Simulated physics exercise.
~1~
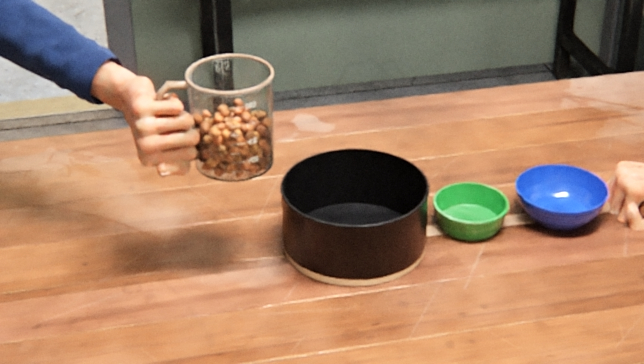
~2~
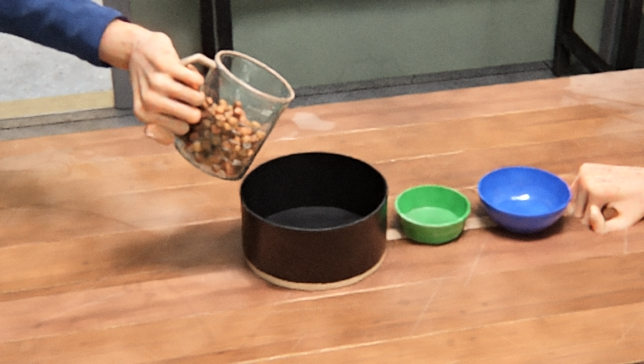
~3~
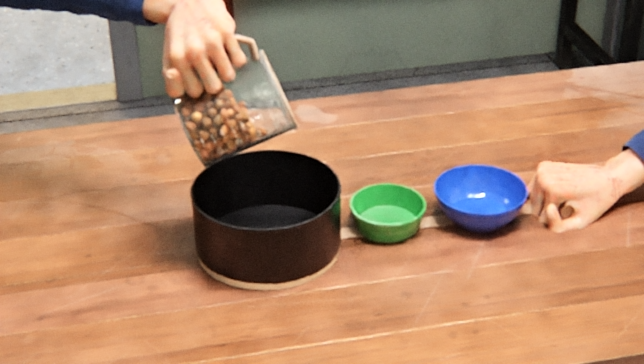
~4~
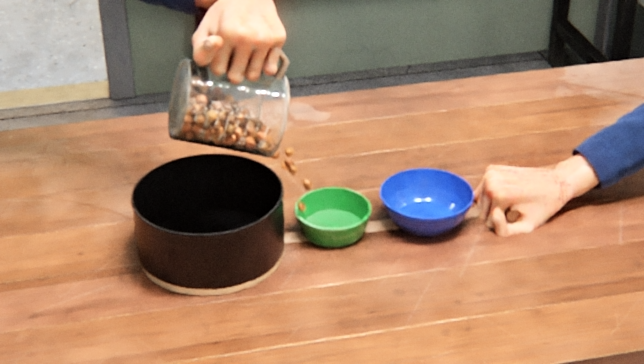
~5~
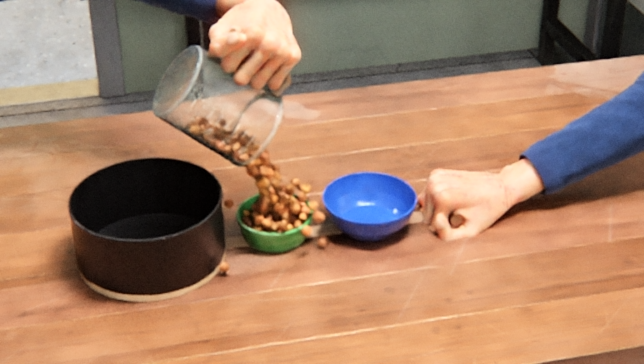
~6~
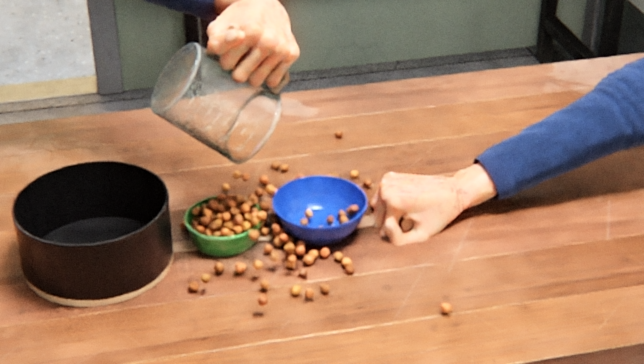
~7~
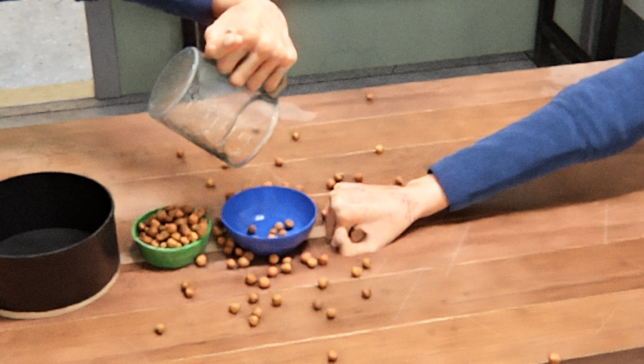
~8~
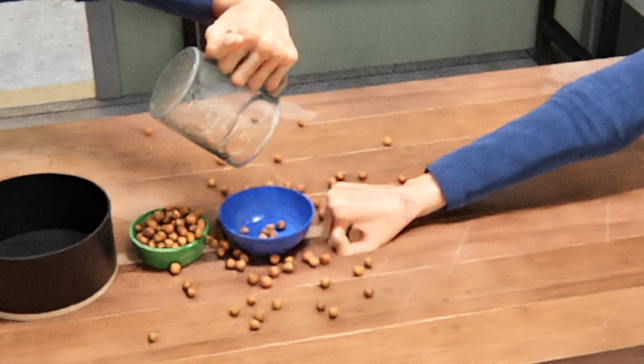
A wooden tabletop is seen from slightly above, with the view swaying a little. A hand at the upper left holds a clear jug of hazelnuts, while a black pot, a green dish and a blue bowl stand in a row to its right. Another hand draws the row leftward as the jug tips over. The nuts miss the pot and pour mostly into the green dish, then spill around it and the blue bowl. The row halts, leaving the jug empty, the green dish heaped, a few nuts in the blue bowl and many scattered across the table.
